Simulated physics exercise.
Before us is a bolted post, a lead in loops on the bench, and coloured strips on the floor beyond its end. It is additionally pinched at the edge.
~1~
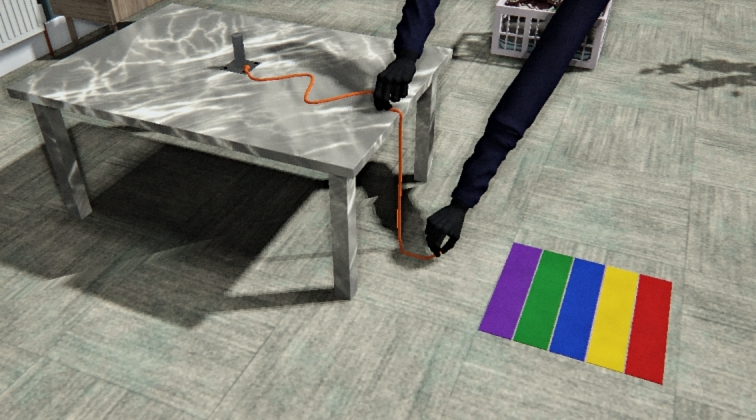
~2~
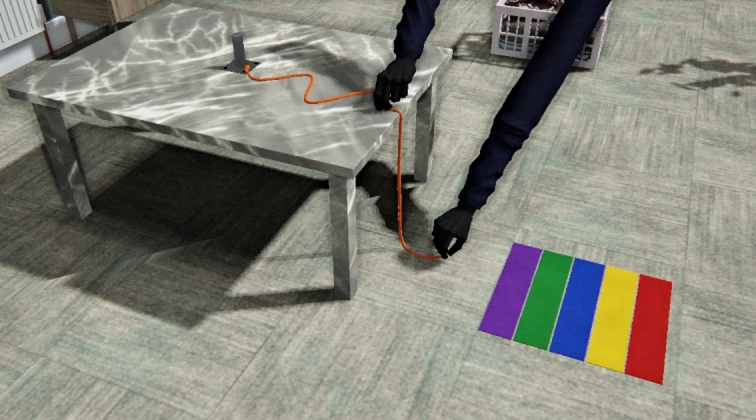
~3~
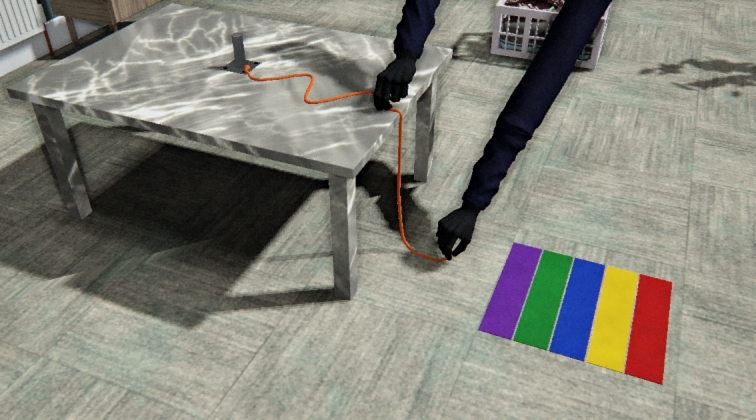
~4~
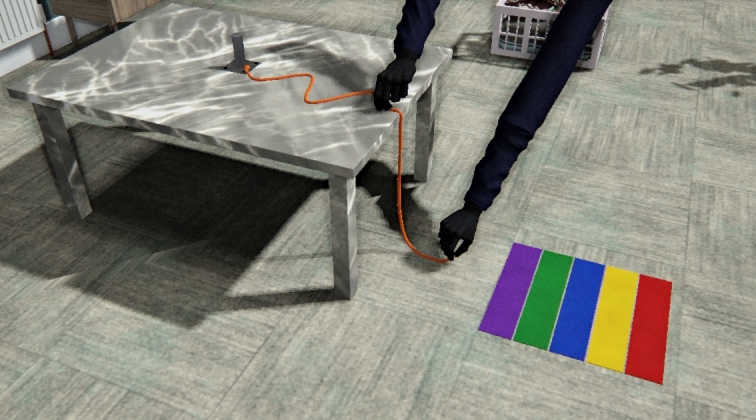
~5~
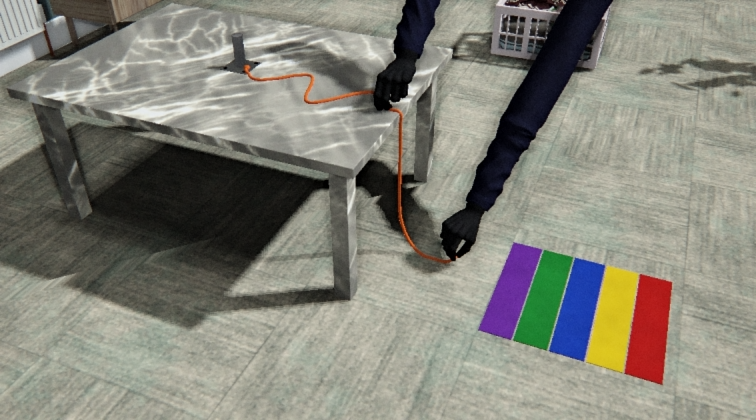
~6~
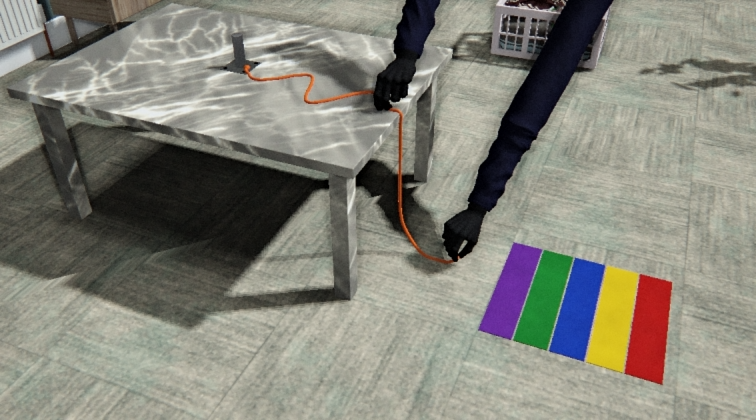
On a patterned floor beside a grey table, one gloved hand pinching an orange cord while another draws its end slightly right.
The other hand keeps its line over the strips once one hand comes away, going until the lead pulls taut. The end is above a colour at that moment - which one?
The red one.
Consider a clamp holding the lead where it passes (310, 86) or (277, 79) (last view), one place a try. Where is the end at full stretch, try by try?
First try near (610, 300), second near (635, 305).
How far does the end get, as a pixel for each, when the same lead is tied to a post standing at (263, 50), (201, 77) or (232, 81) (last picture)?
Try by try, about (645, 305), (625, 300) and (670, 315).
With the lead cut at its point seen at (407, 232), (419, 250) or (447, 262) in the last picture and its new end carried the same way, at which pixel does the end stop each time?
(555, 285), (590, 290), (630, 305).
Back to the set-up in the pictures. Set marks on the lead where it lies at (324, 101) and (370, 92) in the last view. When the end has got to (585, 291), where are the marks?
At (389, 102), then (411, 138).
Soon after, end near (584, 291); over blue.
Then, end near (628, 302); over yellow.
At full stretch, end near (654, 309); over red. Over red.
